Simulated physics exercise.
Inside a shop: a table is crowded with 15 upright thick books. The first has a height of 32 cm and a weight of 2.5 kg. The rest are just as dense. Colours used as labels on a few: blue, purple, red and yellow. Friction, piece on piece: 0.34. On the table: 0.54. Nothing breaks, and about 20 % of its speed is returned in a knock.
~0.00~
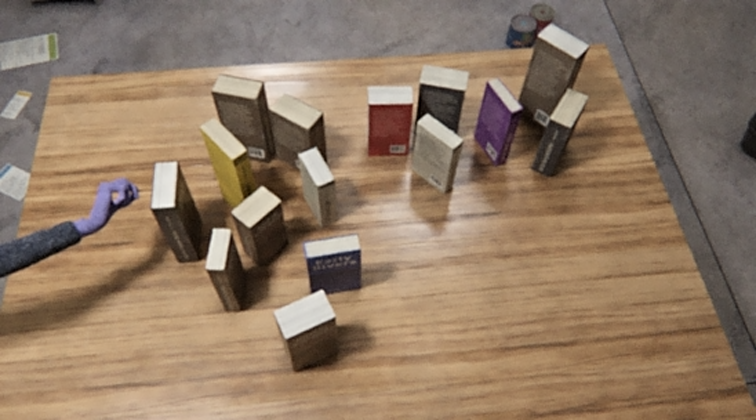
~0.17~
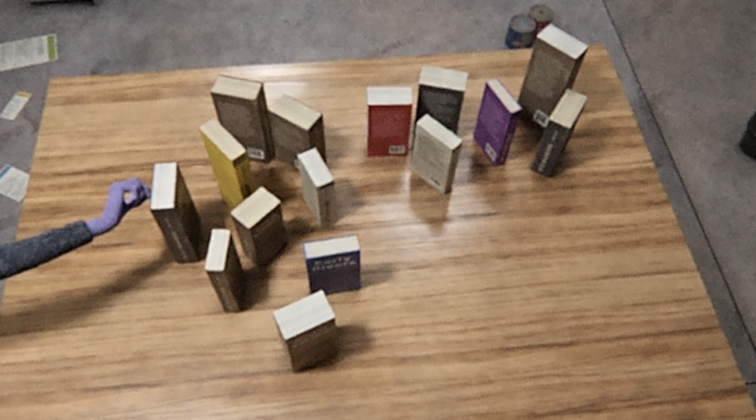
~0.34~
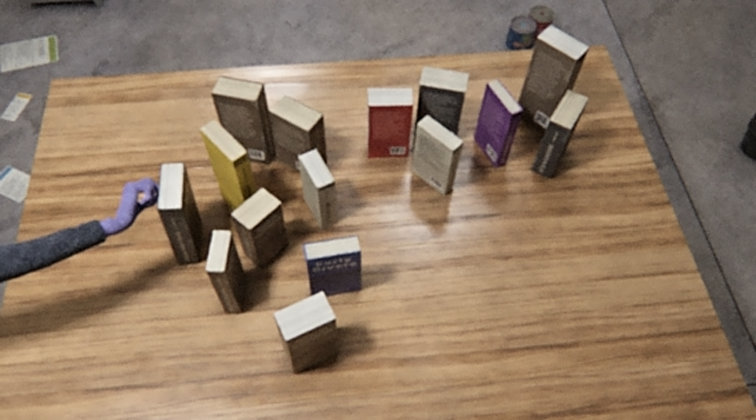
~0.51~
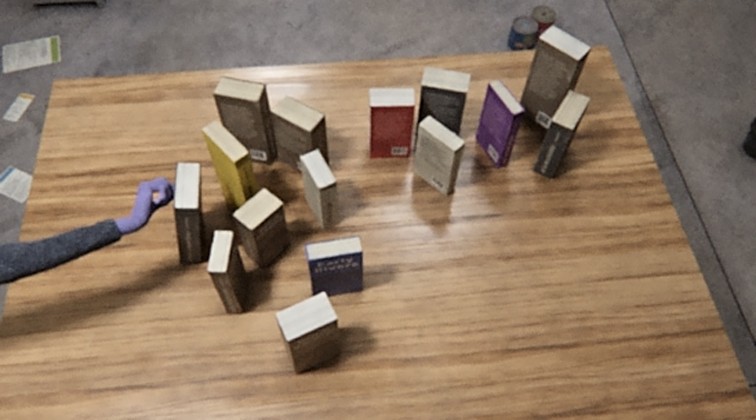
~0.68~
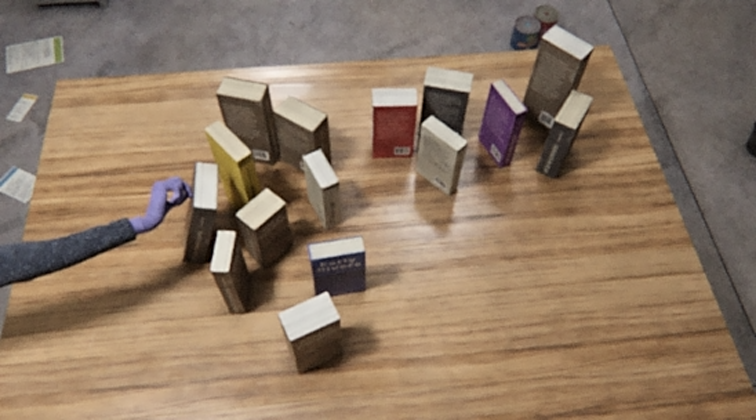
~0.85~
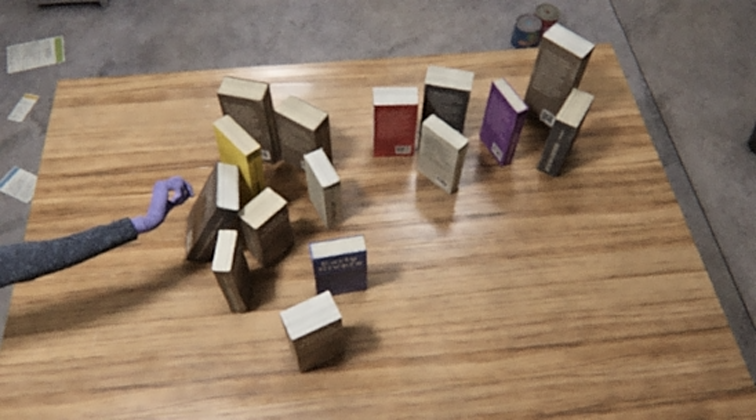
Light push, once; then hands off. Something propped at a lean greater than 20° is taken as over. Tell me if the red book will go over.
Stays up.
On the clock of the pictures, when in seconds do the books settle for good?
Close to 2.0 seconds.
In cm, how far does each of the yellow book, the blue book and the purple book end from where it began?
Yellow 20 cm, blue 0 cm, purple 0 cm.
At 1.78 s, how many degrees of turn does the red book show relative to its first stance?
Some 0 degrees.
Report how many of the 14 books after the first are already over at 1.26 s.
I count 1 at that moment.
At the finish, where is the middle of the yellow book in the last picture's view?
Roughly at (293, 163).
After 1.26 s, 1 of the 14 other books over; red book unmoved; yellow book 39° from how it stood.
After 1.78 s, 2 of the 14 other books over; red book unmoved; yellow book 67° from how it stood.
In the end (2.2 s), 2 of the 14 other books over; red book unmoved; yellow book 74° from how it stood; purple book unmoved. Twelve left standing. From the last view, middles, red book near (394, 124), yellow book near (293, 163).
